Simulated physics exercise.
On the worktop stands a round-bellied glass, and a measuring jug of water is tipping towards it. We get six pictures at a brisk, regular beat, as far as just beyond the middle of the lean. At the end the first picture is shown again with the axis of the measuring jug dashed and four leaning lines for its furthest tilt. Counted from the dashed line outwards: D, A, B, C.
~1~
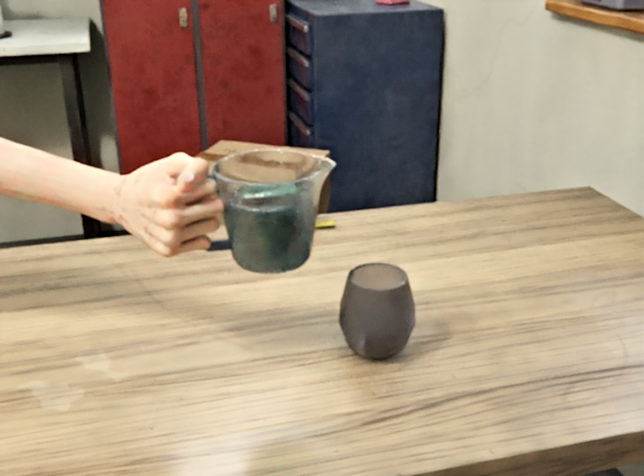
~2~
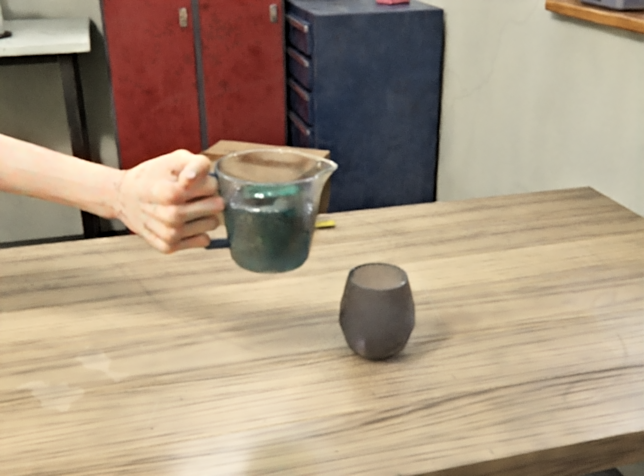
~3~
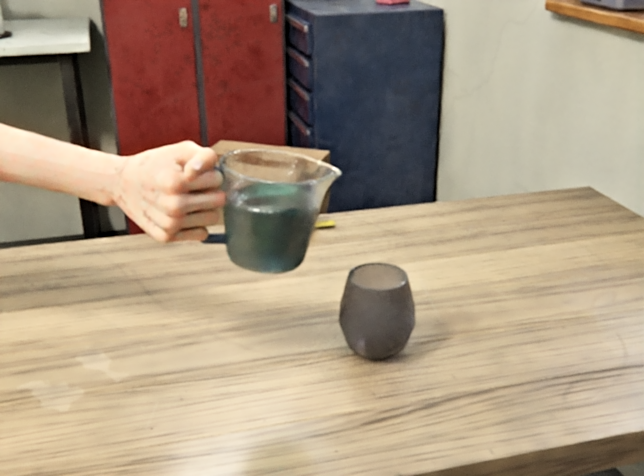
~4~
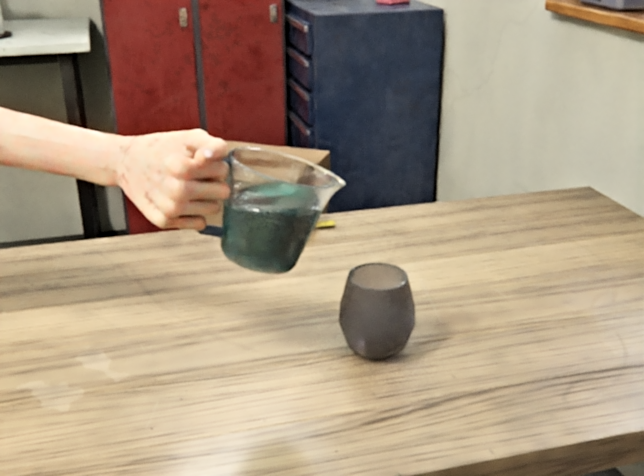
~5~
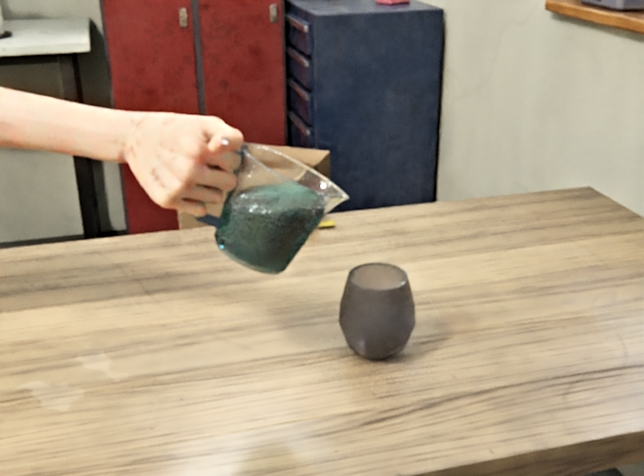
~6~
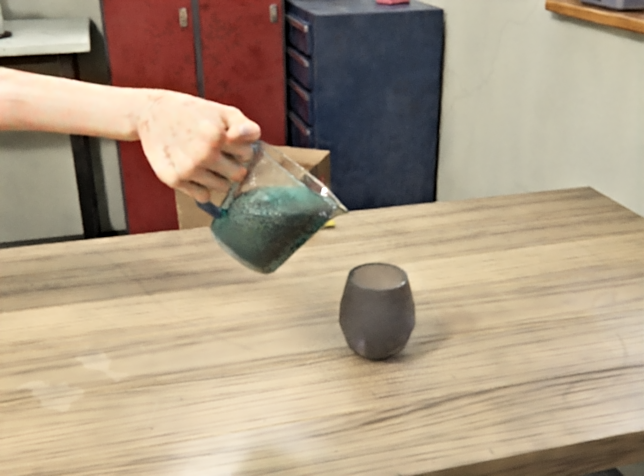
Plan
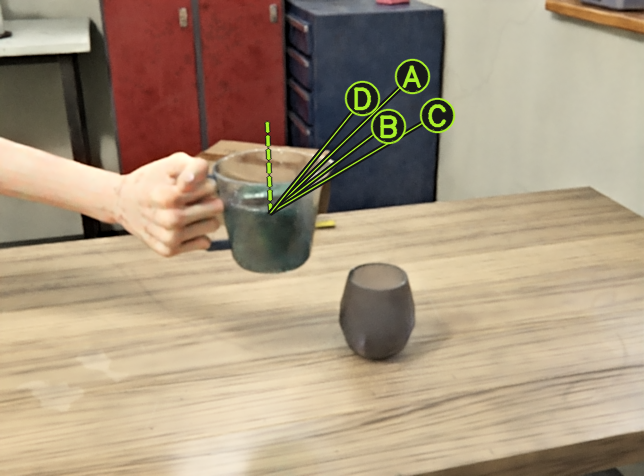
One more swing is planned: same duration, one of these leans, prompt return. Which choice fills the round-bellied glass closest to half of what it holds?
It is C.
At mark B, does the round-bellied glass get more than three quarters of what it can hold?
No.
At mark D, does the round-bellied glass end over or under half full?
Under.
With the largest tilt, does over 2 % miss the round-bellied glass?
No, it does not.
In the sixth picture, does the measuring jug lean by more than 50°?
No, it does not.
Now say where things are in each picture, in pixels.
Upright, lip at (333, 163); rim of the round-bellied glass round (378, 275); nothing has left yet, in the first frame.
Tipped about 2°, lip at (335, 165); nothing has left yet, in the second frame.
Tipped about 8°, lip at (339, 171); nothing has left yet, in the third frame.
Tipped about 17°, lip at (343, 182); nothing has left yet, in the fourth frame.
Tipped about 28°, lip at (346, 196); nothing has left yet, in the fifth frame.
Tipped about 40°, lip at (347, 210); nothing has left yet, in the sixth frame.
In lime, A at (399, 88); B at (373, 134); C at (422, 123); D at (352, 112).
For mark A, the round-bellied glass ends with about 21 % of what it can hold.
For mark B, the round-bellied glass ends with about 35 % of what it can hold.
For mark C, the round-bellied glass ends with about 50 % of what it can hold.
For mark D, the round-bellied glass ends with about 10 % of what it can hold.
